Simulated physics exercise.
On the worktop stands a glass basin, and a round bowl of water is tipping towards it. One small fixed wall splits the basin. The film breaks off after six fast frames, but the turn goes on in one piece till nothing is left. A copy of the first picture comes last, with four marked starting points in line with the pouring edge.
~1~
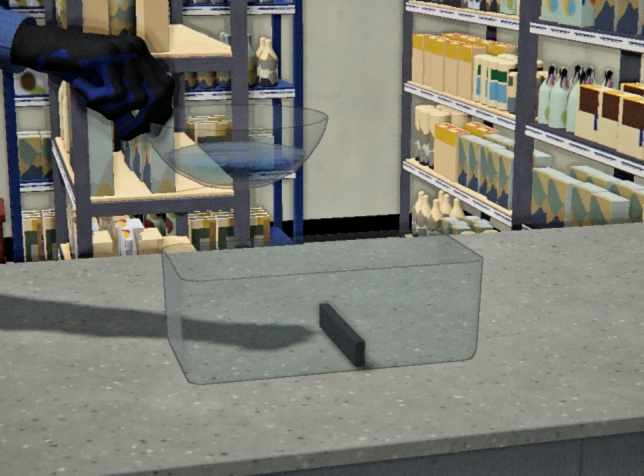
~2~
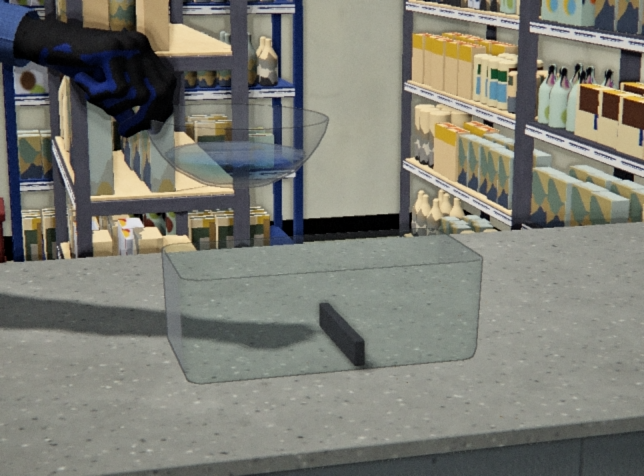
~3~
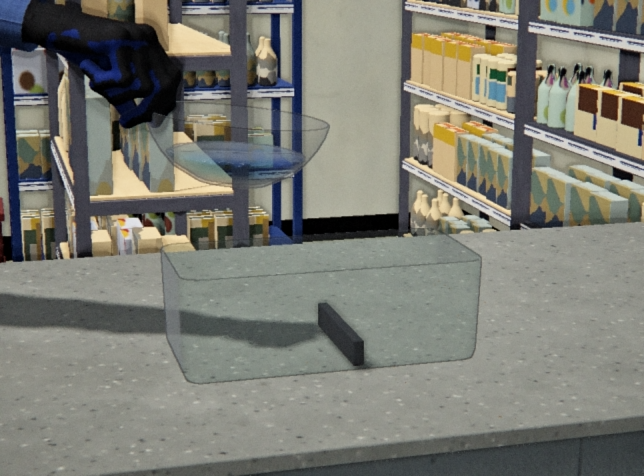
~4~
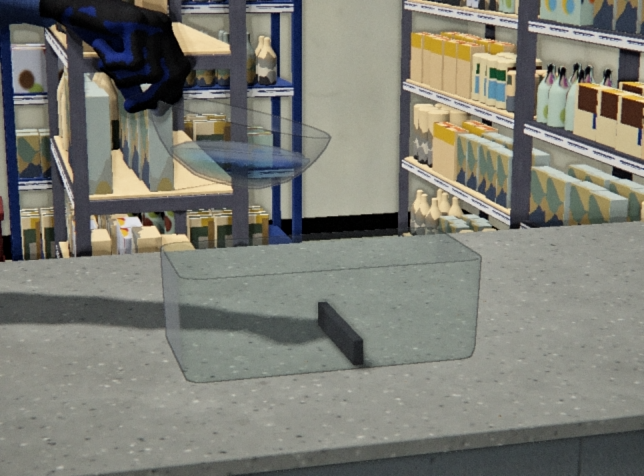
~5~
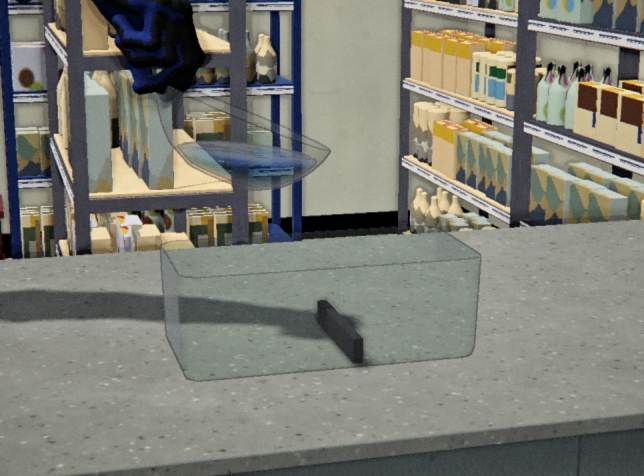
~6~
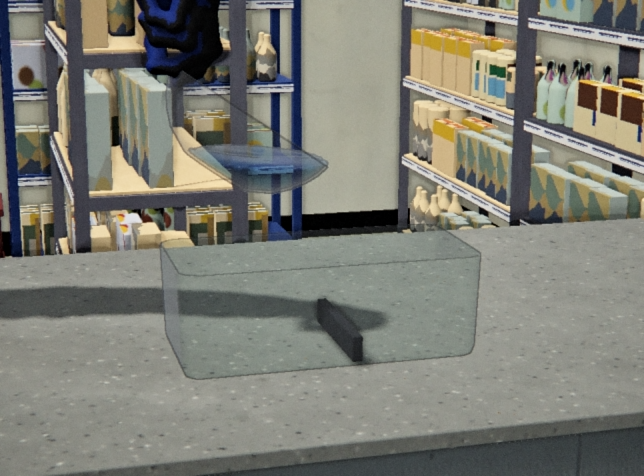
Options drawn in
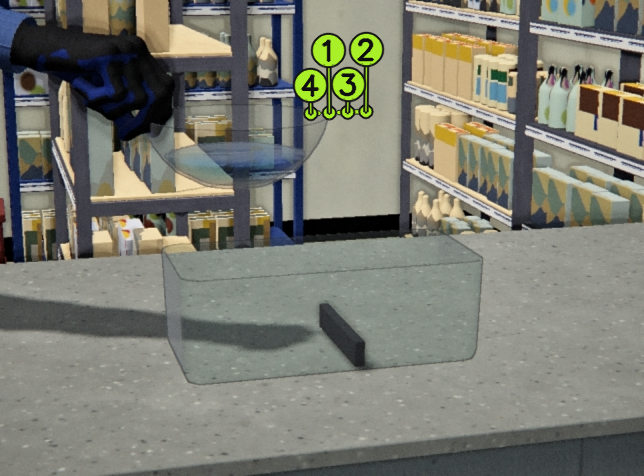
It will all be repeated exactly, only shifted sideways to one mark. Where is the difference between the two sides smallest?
4 is best.
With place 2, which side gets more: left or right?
The right side.
In lime, 1 at (329, 112); 2 at (365, 111); 3 at (347, 112); 4 at (310, 113).
For place 1, about 34 % ends left of the wall and 66 % right of it.
For place 2, about 17 % ends left of the wall and 82 % right of it.
For place 3, about 23 % ends left of the wall and 76 % right of it.
For place 4, about 55 % ends left of the wall and 44 % right of it.
